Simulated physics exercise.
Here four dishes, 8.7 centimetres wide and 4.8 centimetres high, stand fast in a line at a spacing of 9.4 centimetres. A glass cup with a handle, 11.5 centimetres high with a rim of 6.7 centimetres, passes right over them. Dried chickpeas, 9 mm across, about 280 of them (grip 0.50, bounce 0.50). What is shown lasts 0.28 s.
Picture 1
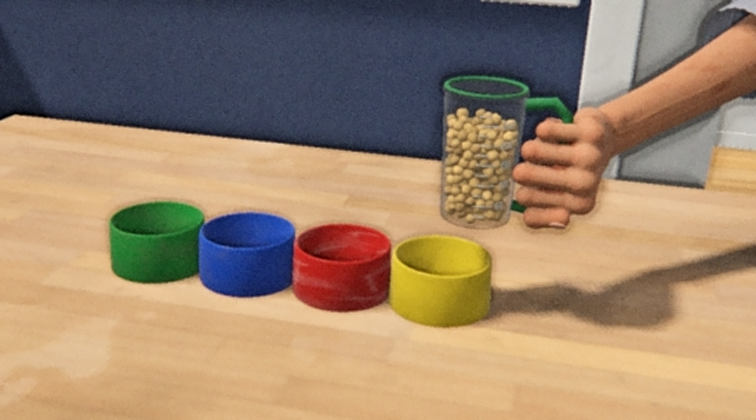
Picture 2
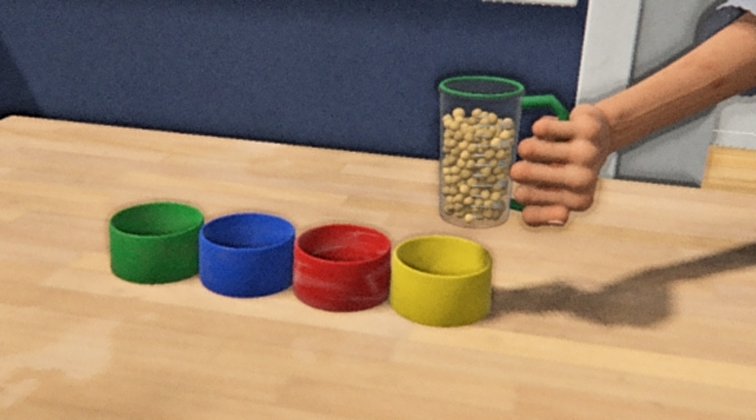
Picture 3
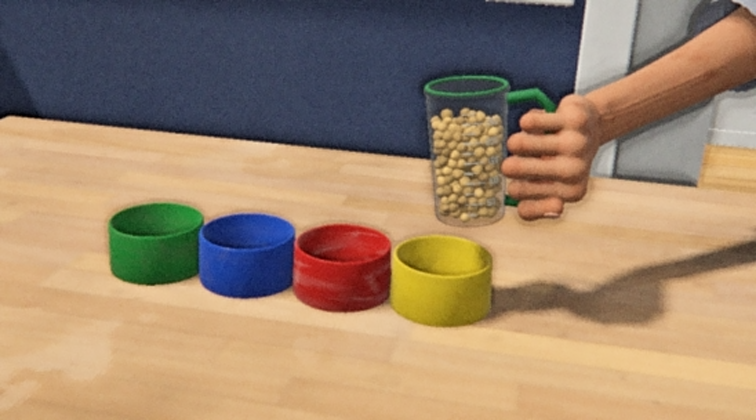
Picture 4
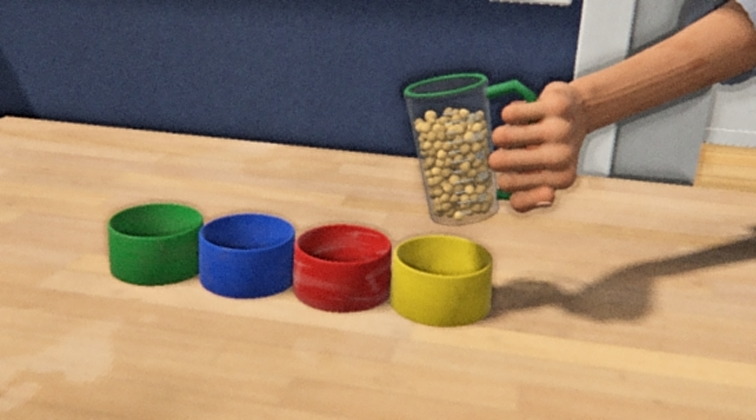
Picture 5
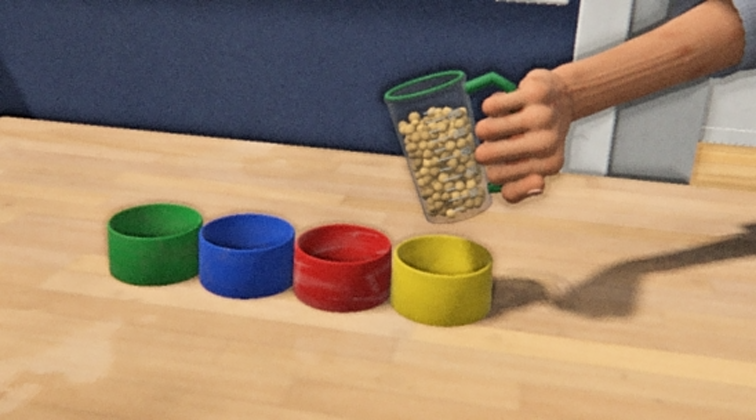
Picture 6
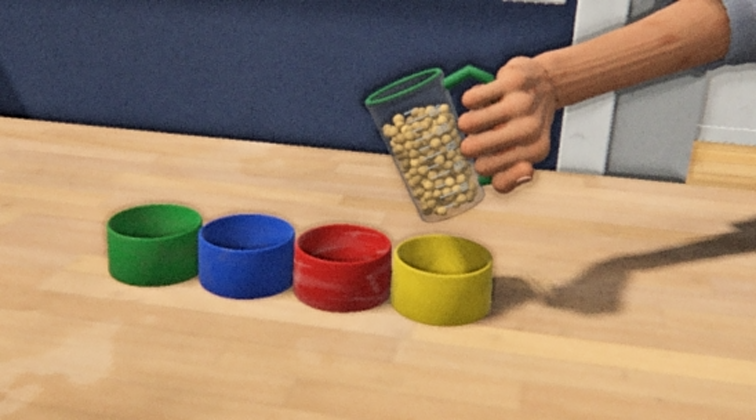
Clear cup of dried chickpeas, held by a hand, moving left and tilting leftward above four coloured dishes on a wooden table.
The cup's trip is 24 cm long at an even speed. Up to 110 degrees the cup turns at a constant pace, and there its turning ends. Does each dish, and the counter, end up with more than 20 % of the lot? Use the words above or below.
Red - below; blue - below; green - above; yellow - below; counter - below.
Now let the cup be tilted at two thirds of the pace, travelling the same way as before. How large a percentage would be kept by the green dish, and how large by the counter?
Result - green dish: 100; counter: 0.
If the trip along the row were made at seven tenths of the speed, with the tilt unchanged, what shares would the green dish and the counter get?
Shares: Green 70, counter 10.
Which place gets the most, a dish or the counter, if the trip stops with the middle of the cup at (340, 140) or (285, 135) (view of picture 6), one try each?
The biggest share goes to blue first, then to blue.
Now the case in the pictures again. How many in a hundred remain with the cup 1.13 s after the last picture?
Roughly 40 per cent of the load.
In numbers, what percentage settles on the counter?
Close to 5 per cent, give or take.
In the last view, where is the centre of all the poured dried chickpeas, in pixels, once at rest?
I'd say roughly (154, 240).
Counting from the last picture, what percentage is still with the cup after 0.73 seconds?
About 95 per cent.
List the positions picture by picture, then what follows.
Cup at (481, 153), tilt 0 degrees, lip at (447, 84), moved 0.0 cm; middle of the pieces at (483, 170); yellow dish at (443, 256); red dish at (343, 243); blue dish at (248, 230); green dish at (157, 219), in the first frame.
Cup at (478, 153), tilt 2 degrees, lip at (442, 85), moved 0.3 cm; middle of the pieces at (481, 169), in the second frame.
Cup at (468, 152), tilt 6 degrees, lip at (427, 87), moved 1.1 cm; middle of the pieces at (473, 168), in the third frame.
Cup at (455, 150), tilt 13 degrees, lip at (407, 91), moved 2.2 cm; middle of the pieces at (462, 166), in the fourth frame.
Cup at (442, 149), tilt 19 degrees, lip at (387, 95), moved 3.4 cm; middle of the pieces at (451, 164), in the fifth frame.
Cup at (429, 147), tilt 26 degrees, lip at (368, 100), moved 4.6 cm; middle of the pieces at (439, 161); yellow dish at (444, 255); red dish at (343, 243); blue dish at (247, 232); green dish at (155, 221), in the sixth frame.
Then, 0.44 s after the last picture, tilt 78 degrees; cup holds 100 %.
Then, 0.73 s after the last picture, tilt 109 degrees; cup holds 95 %.
Then, 1.13 s after the last picture, tilt 110 degrees; cup holds 40 %, green 55 %.
In the end, red 0 %, blue 0 %, green 95 %, yellow 0 %, counter 5 %.
